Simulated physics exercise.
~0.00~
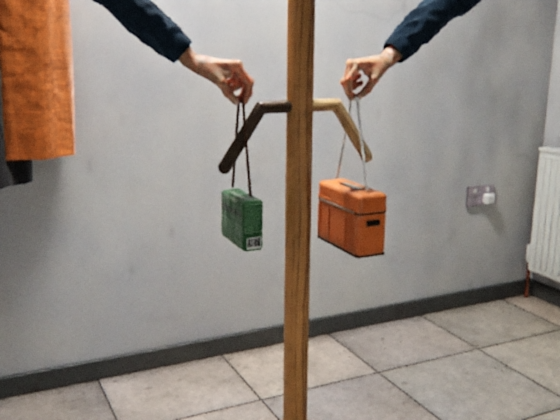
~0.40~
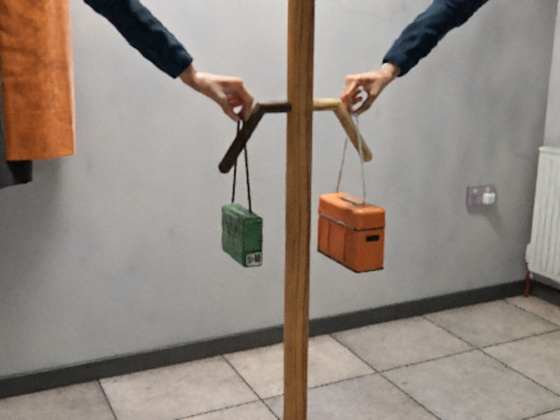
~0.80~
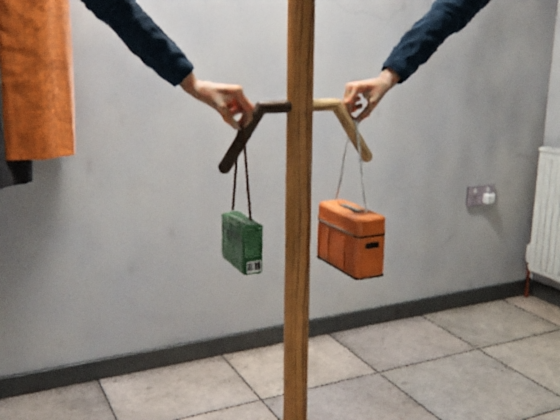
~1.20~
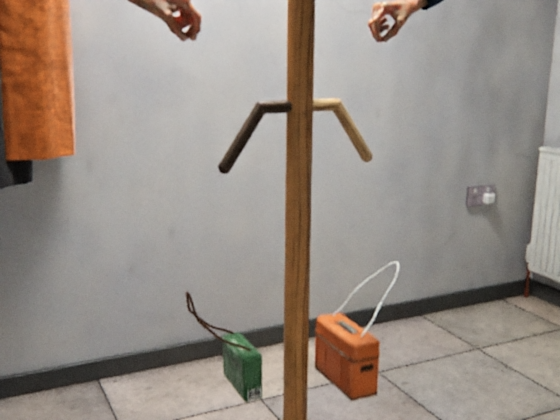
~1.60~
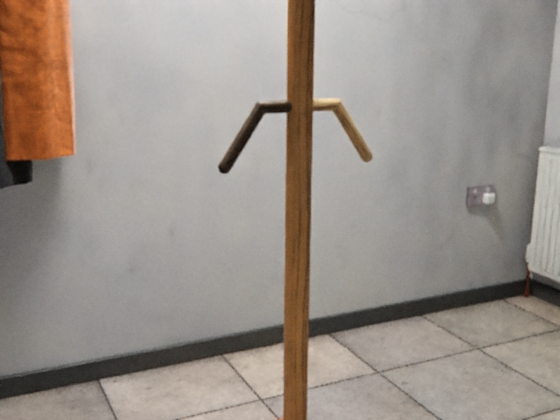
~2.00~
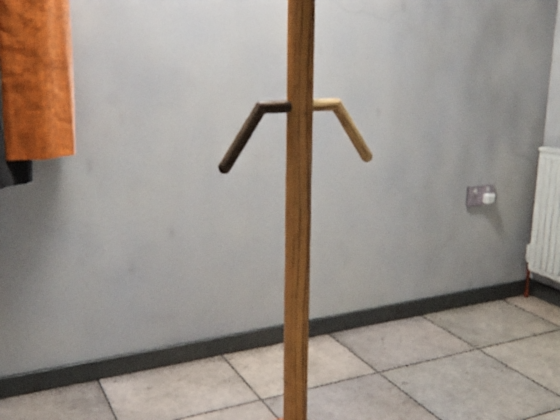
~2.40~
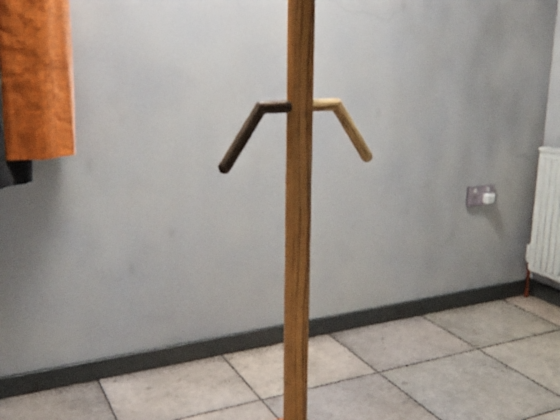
Two hands lower a green pouch and an orange case, which drop out of view.
